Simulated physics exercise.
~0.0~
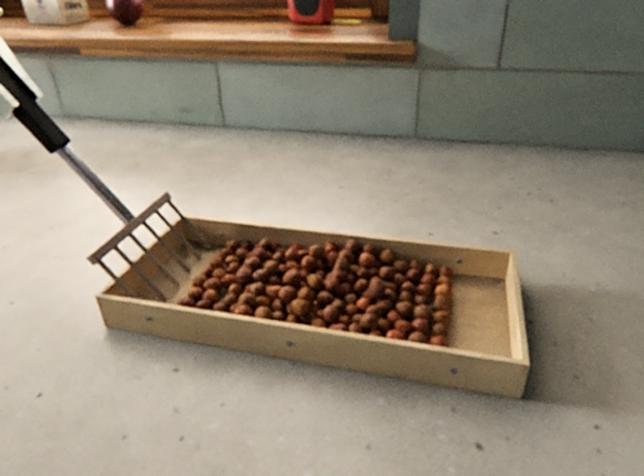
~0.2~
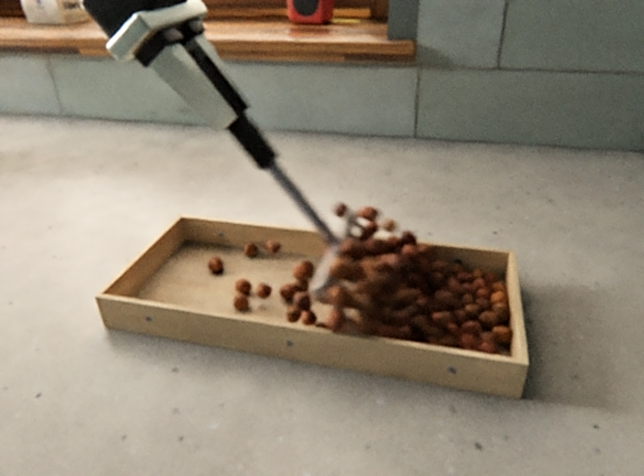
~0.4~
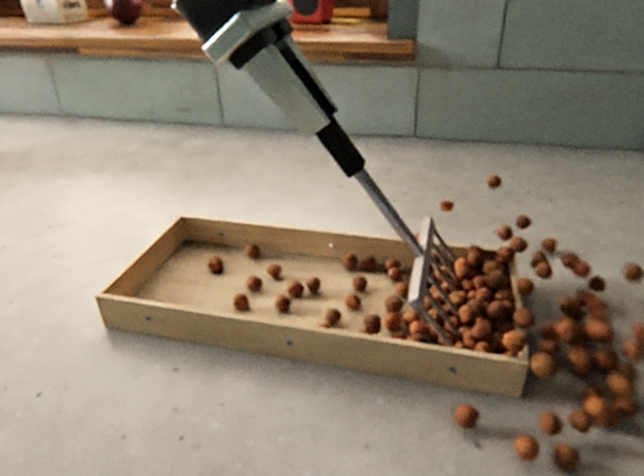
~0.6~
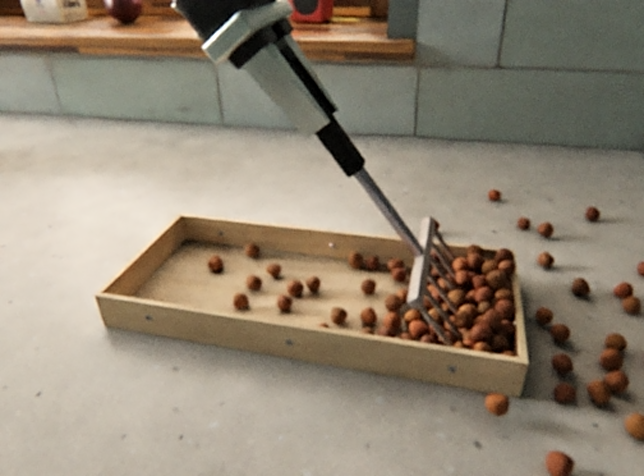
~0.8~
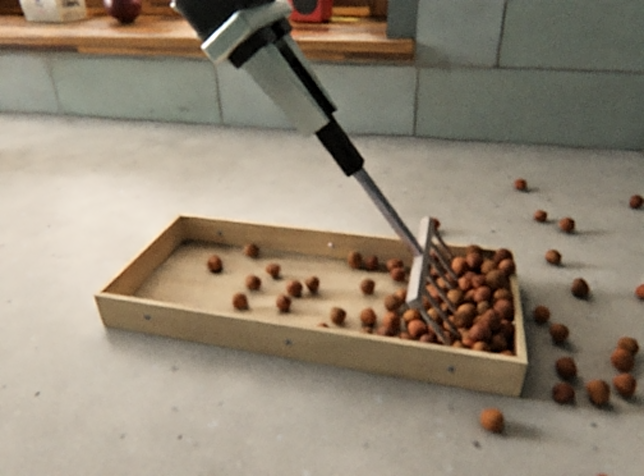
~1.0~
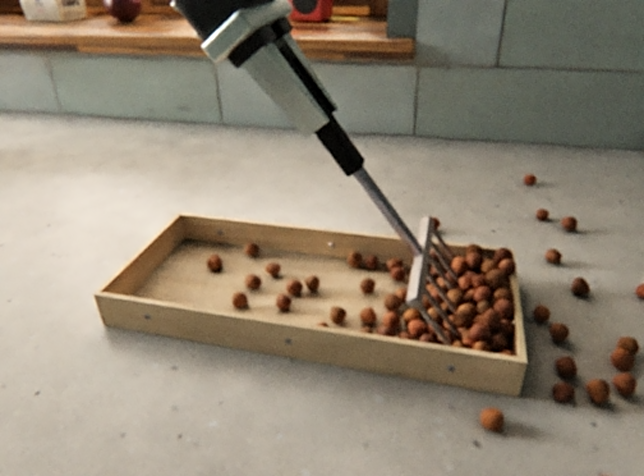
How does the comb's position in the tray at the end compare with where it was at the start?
The comb starts at the left end of the tray and finishes near the right end, up against the heaped nuts.
